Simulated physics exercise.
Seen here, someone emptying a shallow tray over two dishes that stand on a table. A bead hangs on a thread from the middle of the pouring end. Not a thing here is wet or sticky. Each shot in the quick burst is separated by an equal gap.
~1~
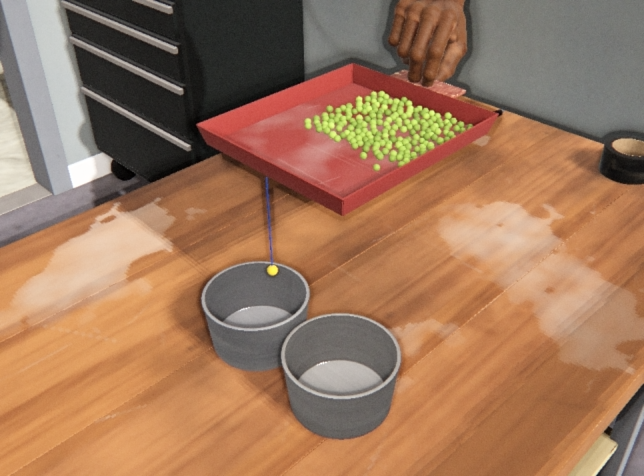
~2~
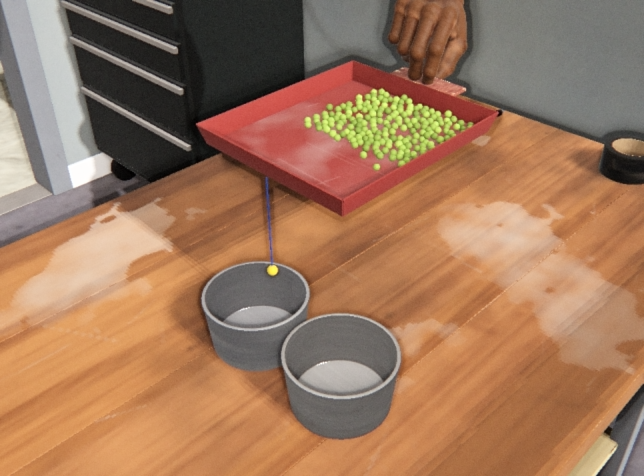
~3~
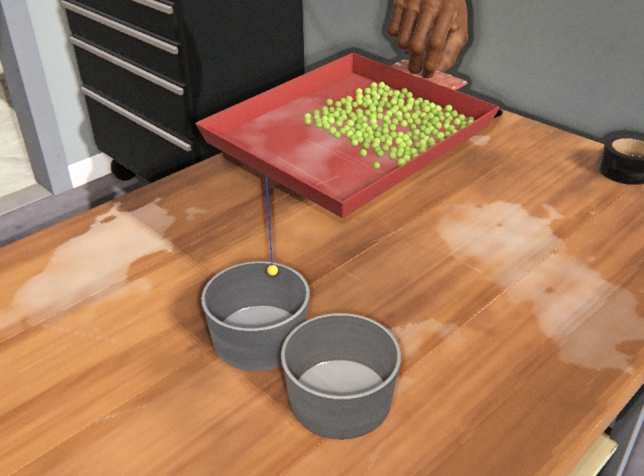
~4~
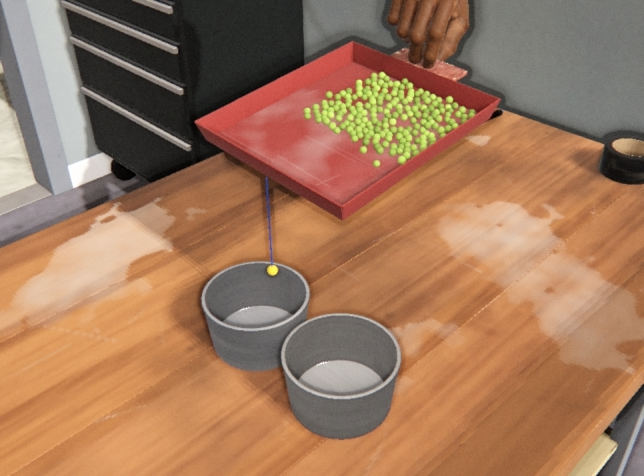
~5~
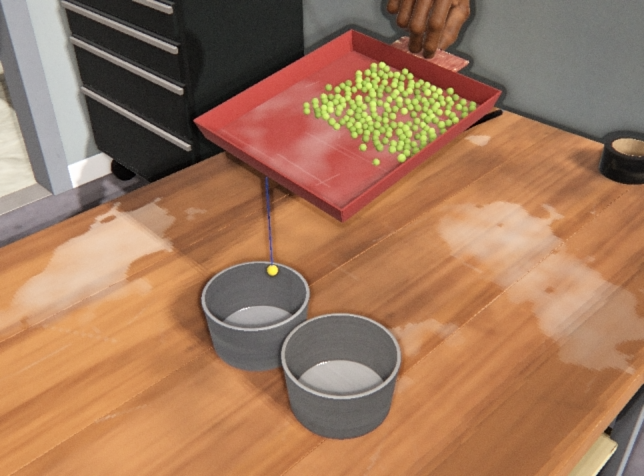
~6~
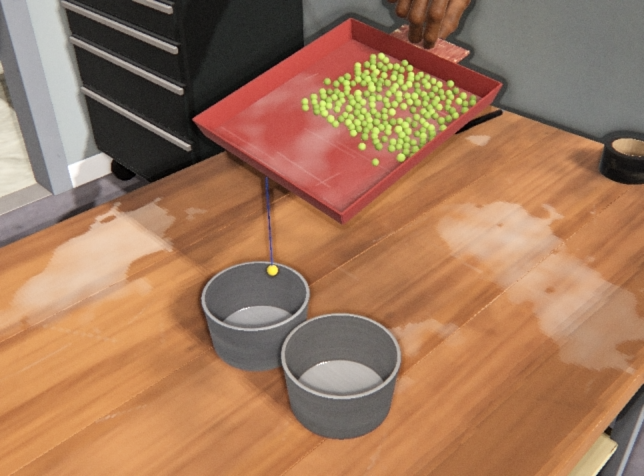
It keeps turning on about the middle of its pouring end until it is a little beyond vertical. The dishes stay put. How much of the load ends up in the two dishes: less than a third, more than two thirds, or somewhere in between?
More than two thirds ends up in them.
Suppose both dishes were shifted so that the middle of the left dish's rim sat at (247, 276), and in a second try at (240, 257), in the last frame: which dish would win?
Position 1 - the dish to the right; position 2 - the dish to the right.
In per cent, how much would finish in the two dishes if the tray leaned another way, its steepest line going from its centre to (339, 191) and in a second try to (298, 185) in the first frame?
Case one 70 %; case two 90 %.
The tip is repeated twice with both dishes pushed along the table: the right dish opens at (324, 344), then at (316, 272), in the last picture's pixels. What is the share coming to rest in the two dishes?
You'd get 100 in a hundred the first time and 0 in a hundred the second.
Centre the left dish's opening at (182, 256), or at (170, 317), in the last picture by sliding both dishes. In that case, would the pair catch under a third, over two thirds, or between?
Try one: Less than a third; try two: Less than a third.
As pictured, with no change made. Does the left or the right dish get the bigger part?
It's the rightmost one that wins.
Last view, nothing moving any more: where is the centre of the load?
Last view, resting centre - approx. (341, 395).
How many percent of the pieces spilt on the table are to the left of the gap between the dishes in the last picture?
Some 60 per cent.
Just after the last frame, tray tipped steeply; almost all on the tray; about a tenth in the right dish; just a few in the air.
A moment on, tray tipped right over; roughly a third on the tray; roughly a third in the right dish; just a few in the left dish; just a few outside both; roughly a quarter in the air.
Further on, tray tipped past a quarter turn; almost all in the right dish; just a few in the left dish; about a tenth outside both.
When it is over, tray tipped past a quarter turn; almost all in the right dish; just a few in the left dish; about a tenth outside both.
